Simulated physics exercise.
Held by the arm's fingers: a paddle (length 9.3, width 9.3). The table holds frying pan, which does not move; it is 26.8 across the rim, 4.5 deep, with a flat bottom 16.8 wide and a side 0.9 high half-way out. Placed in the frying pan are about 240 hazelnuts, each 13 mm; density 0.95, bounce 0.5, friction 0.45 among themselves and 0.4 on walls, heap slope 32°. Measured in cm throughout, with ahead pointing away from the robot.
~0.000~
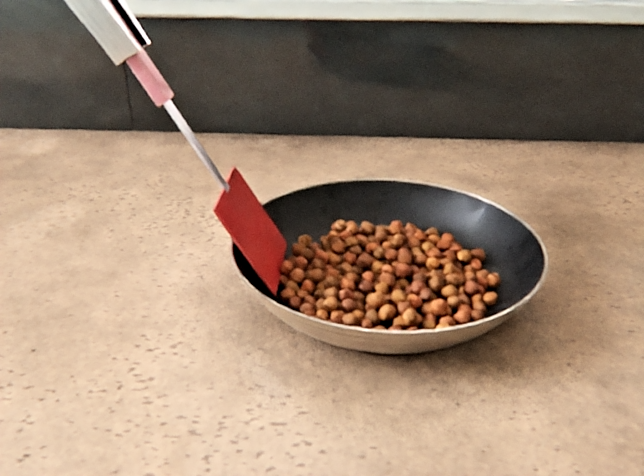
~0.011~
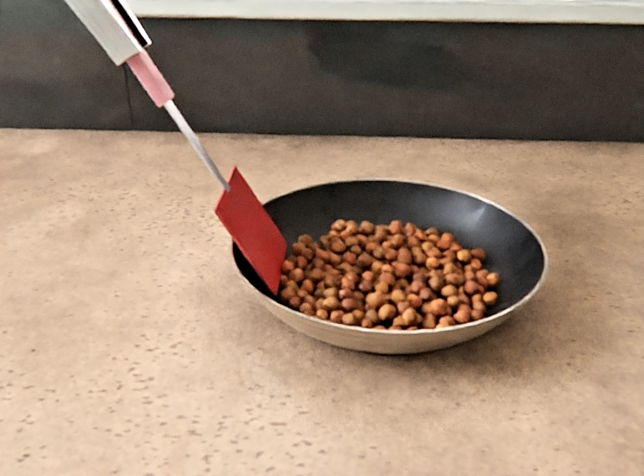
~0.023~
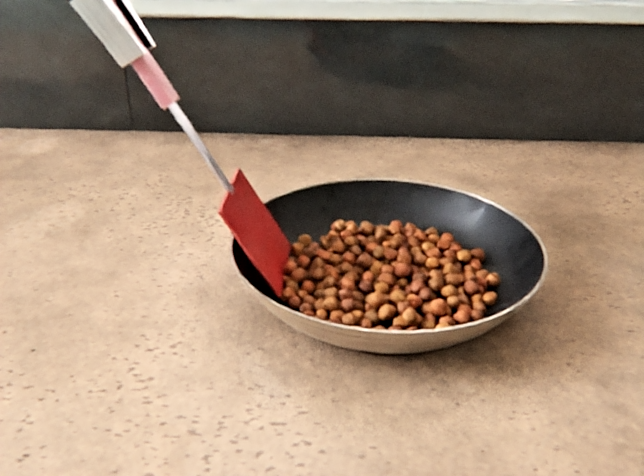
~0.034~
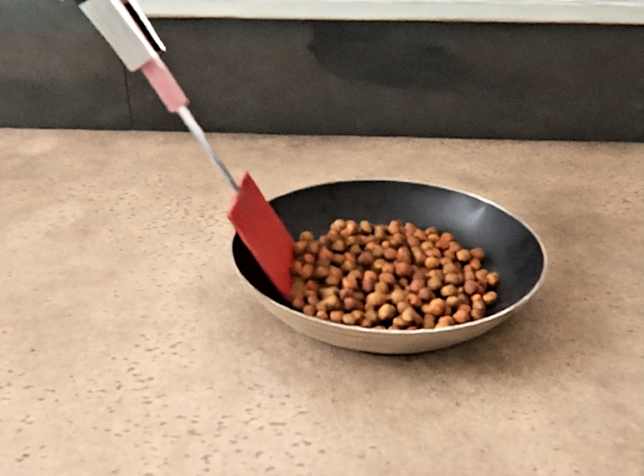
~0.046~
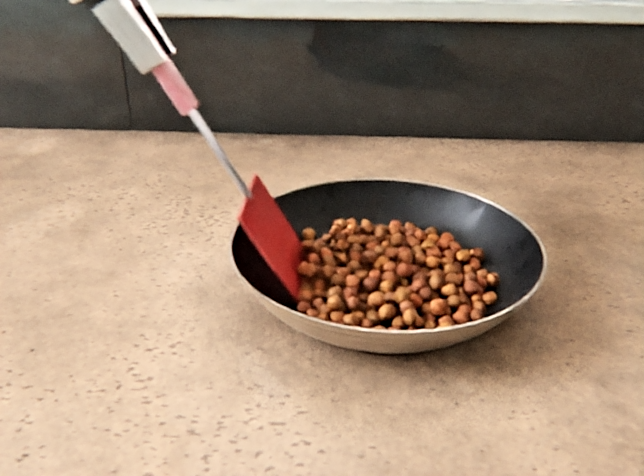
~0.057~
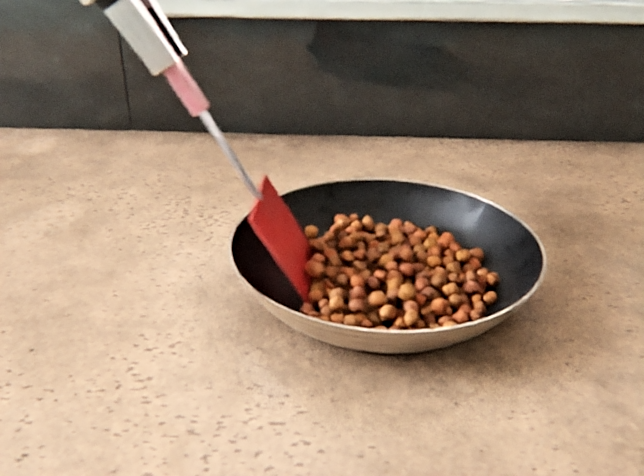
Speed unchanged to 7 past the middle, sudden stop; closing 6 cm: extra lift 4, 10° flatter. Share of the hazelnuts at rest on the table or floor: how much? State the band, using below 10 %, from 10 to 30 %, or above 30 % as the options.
It falls below 10 %.
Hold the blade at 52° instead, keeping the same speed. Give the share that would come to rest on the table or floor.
It would then be close to 5 %.
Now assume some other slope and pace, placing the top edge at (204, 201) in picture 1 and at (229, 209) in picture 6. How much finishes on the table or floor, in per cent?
It comes to something like 0 %, give or take.
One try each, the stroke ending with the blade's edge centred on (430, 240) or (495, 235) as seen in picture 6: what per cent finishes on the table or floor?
0 % and 20 %.
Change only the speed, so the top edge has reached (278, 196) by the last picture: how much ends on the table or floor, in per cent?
Some 15 percent.
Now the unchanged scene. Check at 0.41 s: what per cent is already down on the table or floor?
5 %.
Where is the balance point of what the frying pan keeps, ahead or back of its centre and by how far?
Roughly 5.0 cm ahead.
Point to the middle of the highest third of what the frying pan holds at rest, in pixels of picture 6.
Around (484, 264).
After 0.12 s, sloping 60°, highest piece 4 above the table; 241 in the frying pan.
After 0.18 s, sloping 57°, highest piece 5 above the table; 241 in the frying pan.
After 0.41 s, sloping 50°, highest piece 5 above the table; 230 in the frying pan, 10 on the table or floor, 1 on the blade or in flight.
After 1.46 s, sloping 50°, highest piece 4 above the table; 230 in the frying pan, 11 on the table or floor.
At rest, 230 in the frying pan, 11 on the table or floor. That is 5 % on the table or floor.
